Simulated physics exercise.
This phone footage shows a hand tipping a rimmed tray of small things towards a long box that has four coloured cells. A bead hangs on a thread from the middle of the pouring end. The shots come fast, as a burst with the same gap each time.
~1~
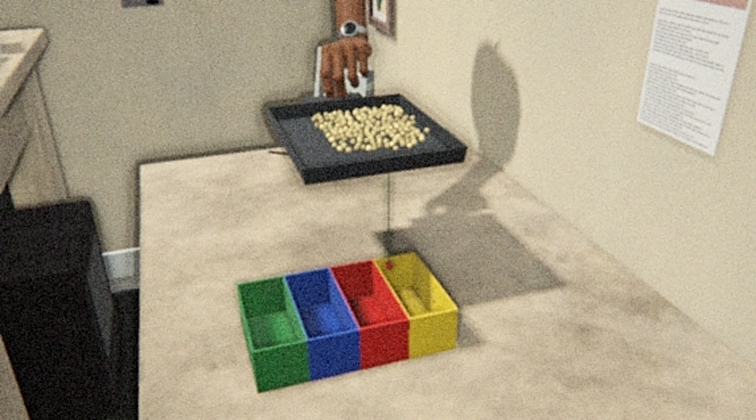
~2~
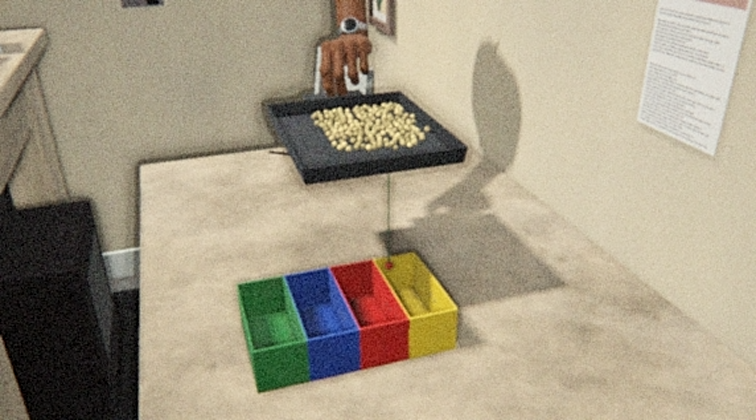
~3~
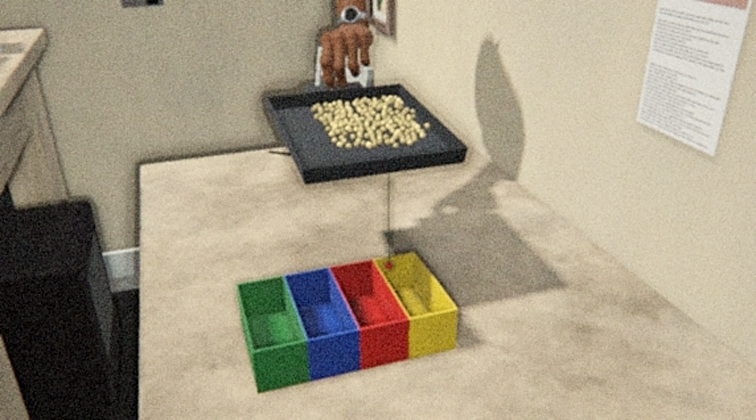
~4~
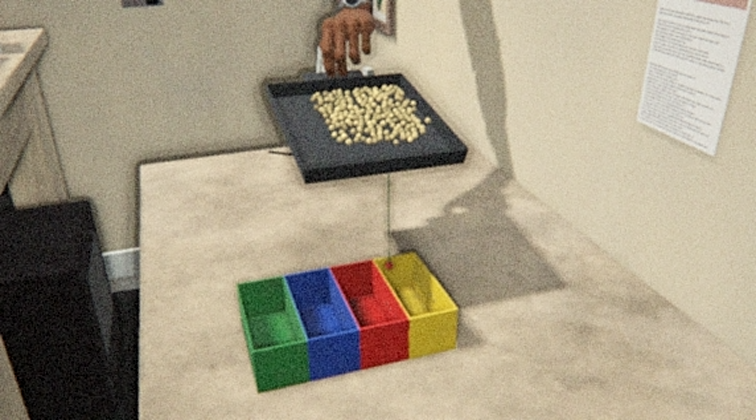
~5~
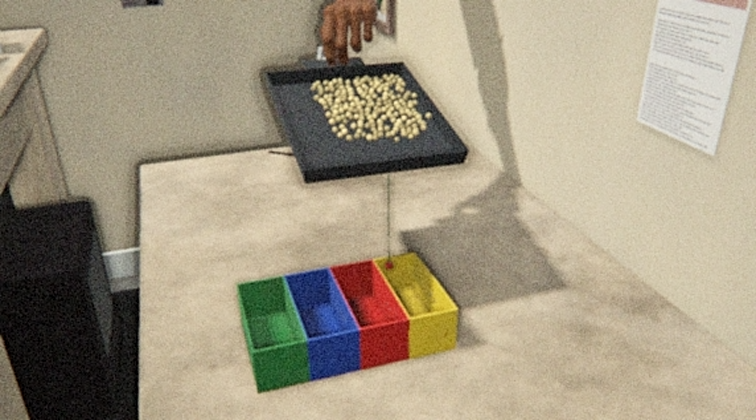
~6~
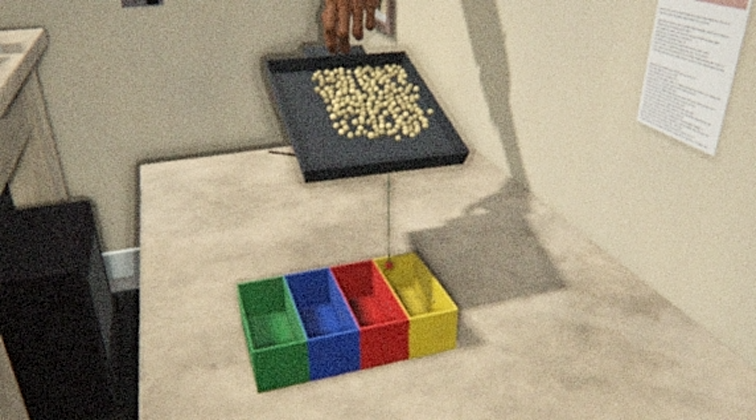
A dark rimmed tray of small pale beans sits nearly level above a box with green, blue, red and yellow cells, a hand at its far side. The hand then raises that far edge steadily, and the tray tilts toward the box while the beans stay bunched on it.
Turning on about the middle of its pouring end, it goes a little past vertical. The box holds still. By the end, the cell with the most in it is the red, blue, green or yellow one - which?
The yellow one.
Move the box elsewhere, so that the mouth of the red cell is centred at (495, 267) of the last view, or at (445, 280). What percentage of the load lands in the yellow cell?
It comes to near 0 per cent the first time and near 10 per cent the second time.
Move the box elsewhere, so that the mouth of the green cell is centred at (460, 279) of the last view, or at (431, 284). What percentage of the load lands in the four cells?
First about 40, then 70 per cent.
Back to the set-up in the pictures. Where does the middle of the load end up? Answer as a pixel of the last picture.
Somewhere around (439, 333) in the final view.
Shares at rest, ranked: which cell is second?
That red cell.
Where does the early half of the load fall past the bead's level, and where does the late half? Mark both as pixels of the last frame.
About (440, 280) to begin with, then about (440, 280).
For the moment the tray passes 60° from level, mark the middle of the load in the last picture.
Roughly (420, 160).
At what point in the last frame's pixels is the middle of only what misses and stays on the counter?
Look around (492, 338) in the last picture.
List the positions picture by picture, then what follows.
In the first picture, corners of the pouring end at (305, 168) and (465, 146), level; middle of the load at (371, 127), soya beans; bead on its thread at (389, 265); green cell at (282, 363); blue cell at (334, 351); red cell at (385, 340); yellow cell at (433, 330).
In the second picture, corners of the pouring end at (305, 168) and (465, 146), level; middle of the load at (371, 125).
In the third picture, corners of the pouring end at (305, 168) and (465, 147), tipped barely, level across its low end; middle of the load at (371, 120).
In the fourth picture, corners of the pouring end at (305, 168) and (466, 148), tipped a little, level across its low end; middle of the load at (371, 112).
In the fifth picture, corners of the pouring end at (306, 168) and (466, 149), tipped a little, level across its low end; middle of the load at (372, 105).
In the sixth picture, corners of the pouring end at (306, 169) and (467, 150), tipped clearly, level across its low end; middle of the load at (374, 98); green cell at (282, 363); blue cell at (334, 351); red cell at (385, 340); yellow cell at (433, 330).
Soon, tray tipped steeply; nearly all on the tray; a stray few in the yellow cell; a small part falling or outside the box.
A while on, tray tipped right over; most on the tray; a small part in the yellow cell; a stray few in the red cell; a small part falling or outside the box.
Towards the end, tray tipped past a quarter turn; about a third in the yellow cell; a small part in the red cell; a stray few in the blue cell; about half falling or outside the box.
Finally, tray tipped past a quarter turn; about a third in the yellow cell; a small part in the red cell; a stray few in the blue cell; none in the green cell; about half outside the box.
